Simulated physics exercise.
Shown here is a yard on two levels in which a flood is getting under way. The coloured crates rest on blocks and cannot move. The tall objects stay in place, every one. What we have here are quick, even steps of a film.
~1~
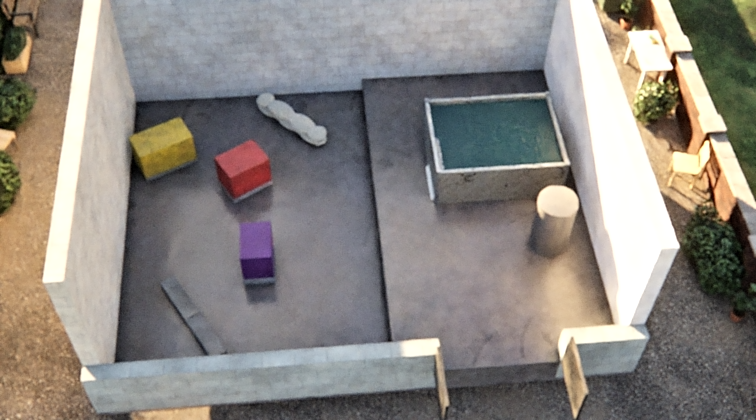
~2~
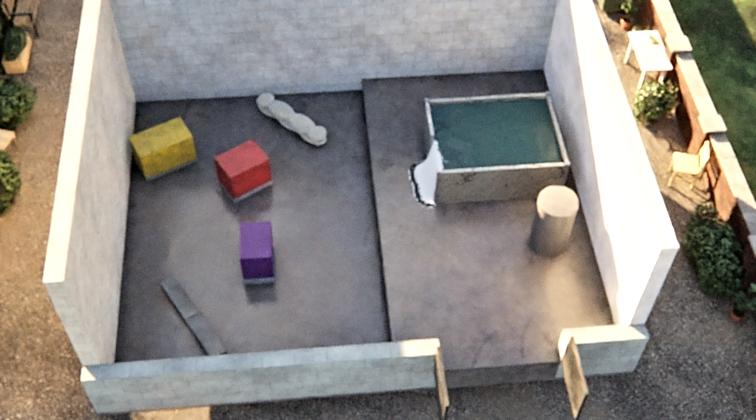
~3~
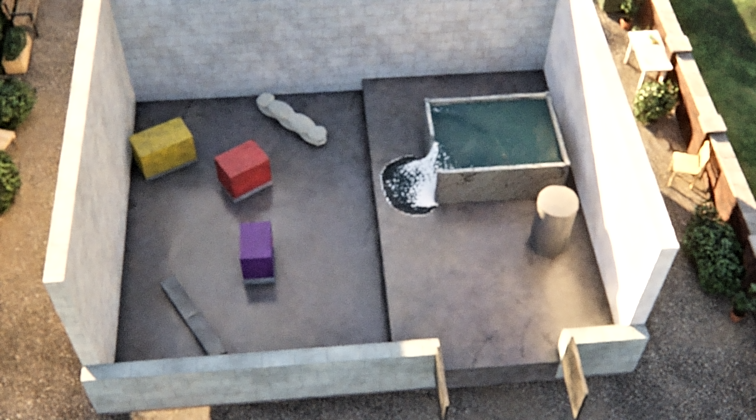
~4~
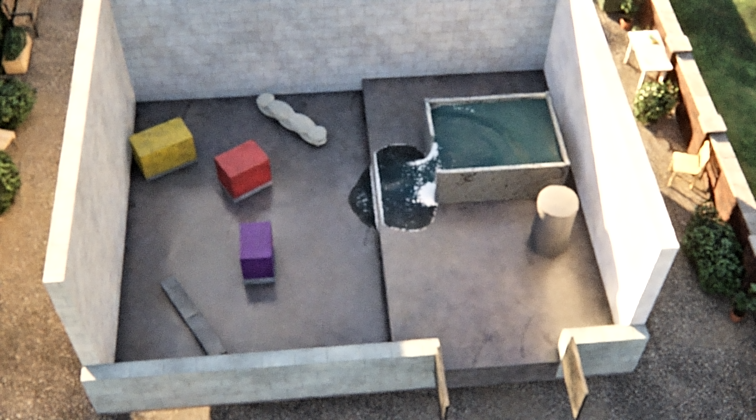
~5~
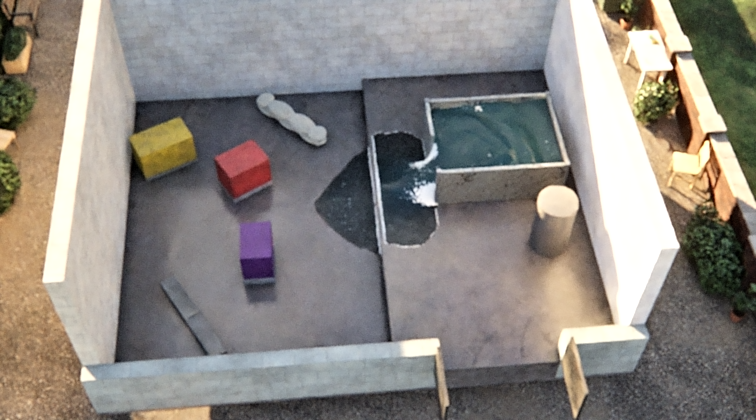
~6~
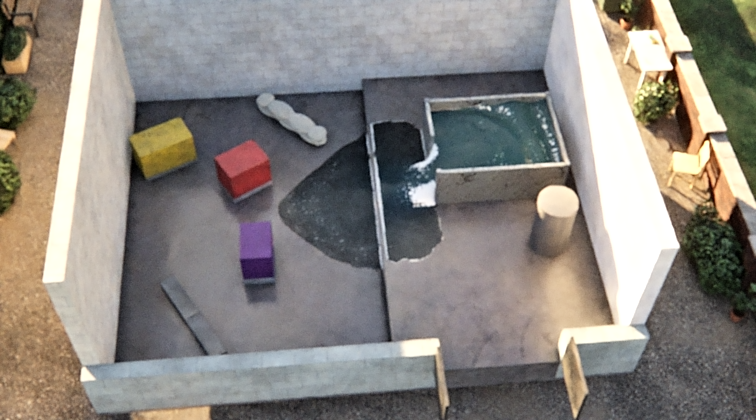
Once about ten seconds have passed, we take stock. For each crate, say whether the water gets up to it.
At the end, the purple crate is hit by the water; the yellow crate is hit by the water; the red crate is hit by the water.
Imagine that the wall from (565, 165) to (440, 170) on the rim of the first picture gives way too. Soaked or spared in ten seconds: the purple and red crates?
The purple one is untouched; the red one is untouched.
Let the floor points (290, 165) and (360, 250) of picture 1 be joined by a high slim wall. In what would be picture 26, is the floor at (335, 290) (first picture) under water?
By then the spot is wetted.
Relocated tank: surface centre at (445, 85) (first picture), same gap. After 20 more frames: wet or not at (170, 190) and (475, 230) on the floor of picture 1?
The first is wetted, and then the second is not reached.
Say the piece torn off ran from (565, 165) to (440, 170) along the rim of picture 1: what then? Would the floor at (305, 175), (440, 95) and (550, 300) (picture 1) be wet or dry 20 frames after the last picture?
Spot one: Spared by the leak. Spot two: Spared by the leak. Spot three: Reached by the flood.
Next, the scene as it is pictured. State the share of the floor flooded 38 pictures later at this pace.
Around 60 percent of it.
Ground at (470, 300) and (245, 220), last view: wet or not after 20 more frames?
The first place is spared and the second is inundated.
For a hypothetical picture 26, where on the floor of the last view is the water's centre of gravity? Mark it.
Centre of the water: Near (359, 210).
A moment on, water covers 30 % of the floor; the purple crate water round its plinth, the yellow crate not reached, the red crate water round its plinth.
Next, water covers 45 % of the floor; the purple crate water round its plinth, the yellow crate water round its plinth, the red crate water round its plinth.
Then, water covers 55 % of the floor; the purple crate water round its plinth, the yellow crate water round its plinth, the red crate water round its plinth.
Later, water covers 60 % of the floor; the purple crate water round its plinth, the yellow crate water round its plinth, the red crate water round its plinth.
In the end, water covers 60 % of the floor; the purple crate was topped, the yellow crate was topped, the red crate was topped.
